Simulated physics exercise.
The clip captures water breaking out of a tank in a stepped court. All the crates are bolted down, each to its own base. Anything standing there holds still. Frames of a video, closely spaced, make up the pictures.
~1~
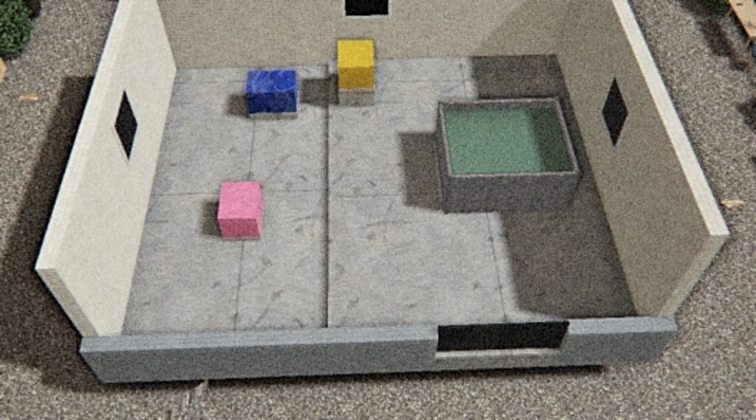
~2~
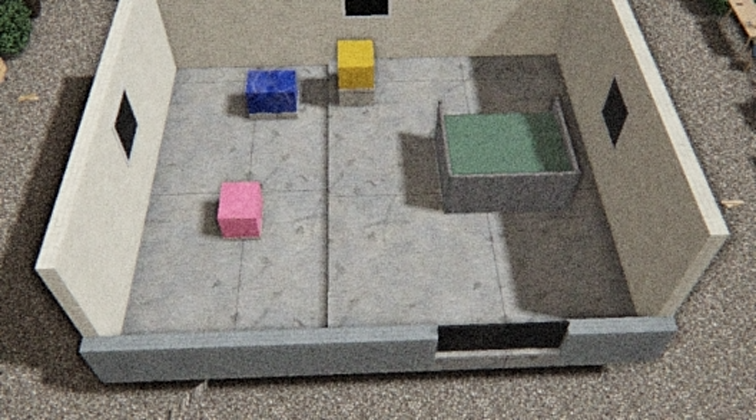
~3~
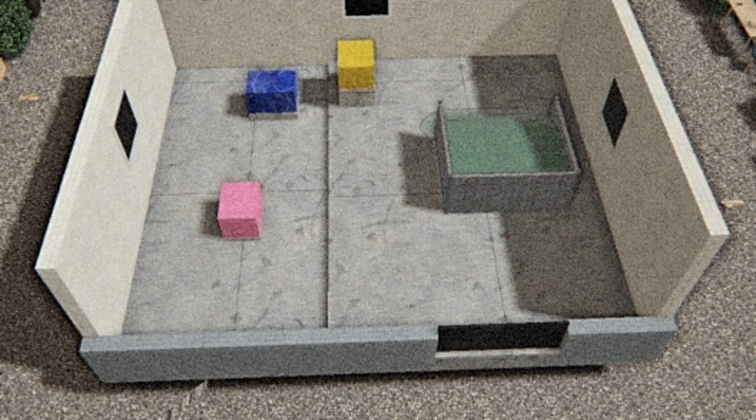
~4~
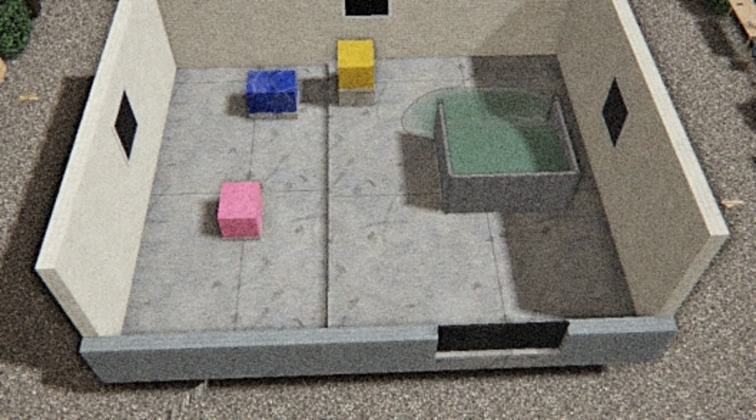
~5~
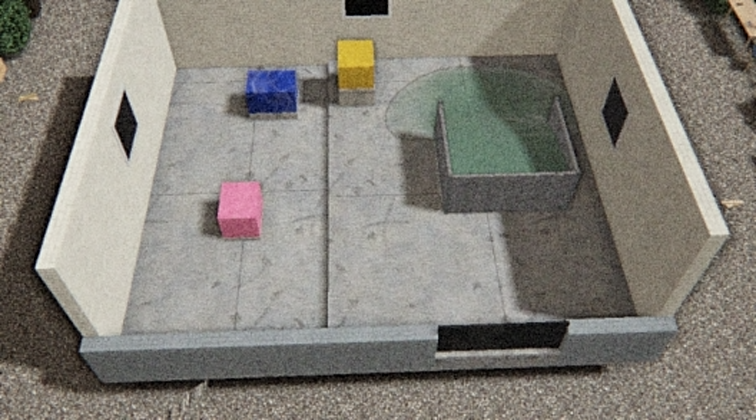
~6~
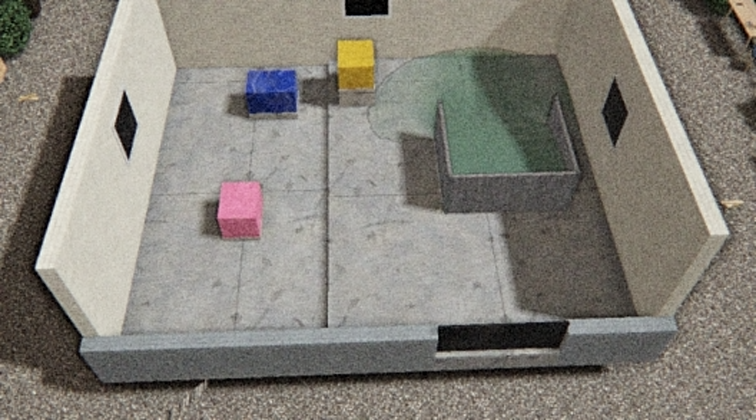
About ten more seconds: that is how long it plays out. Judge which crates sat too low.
The pink crate was too low. The blue crate was not too low. The yellow crate was not too low.
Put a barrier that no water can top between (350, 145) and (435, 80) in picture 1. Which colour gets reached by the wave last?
The pink-painted one is last.
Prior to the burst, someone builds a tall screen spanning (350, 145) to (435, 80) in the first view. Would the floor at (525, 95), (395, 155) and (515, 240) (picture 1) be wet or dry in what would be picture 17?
As listed: Flooded, wet, no water.
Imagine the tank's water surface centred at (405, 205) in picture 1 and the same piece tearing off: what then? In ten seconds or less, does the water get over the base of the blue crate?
One by one: Blue gets wet.
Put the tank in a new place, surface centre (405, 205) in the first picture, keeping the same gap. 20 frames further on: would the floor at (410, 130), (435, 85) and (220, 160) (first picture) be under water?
As listed: Wet, flooded, covered.
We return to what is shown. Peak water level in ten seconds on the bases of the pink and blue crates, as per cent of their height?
Roughly 200 per cent, then 80 per cent.
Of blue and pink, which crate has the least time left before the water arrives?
First comes the one in blue.
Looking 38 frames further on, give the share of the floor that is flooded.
About 90 per cent.
A moment on, water covers 20 % of the floor; the pink crate not reached, the blue crate not reached, the yellow crate water round its plinth.
Next, water covers 25 % of the floor; the pink crate not reached, the blue crate water round its plinth, the yellow crate water round its plinth.
Then, water covers 45 % of the floor; the pink crate not reached, the blue crate water round its plinth, the yellow crate water round its plinth.
Later, water covers 90 % of the floor; the pink crate water round its plinth, the blue crate water round its plinth, the yellow crate water round its plinth.
In the end, water covers 95 % of the floor; the pink crate was topped, the blue crate stayed above the water, the yellow crate stayed above the water.
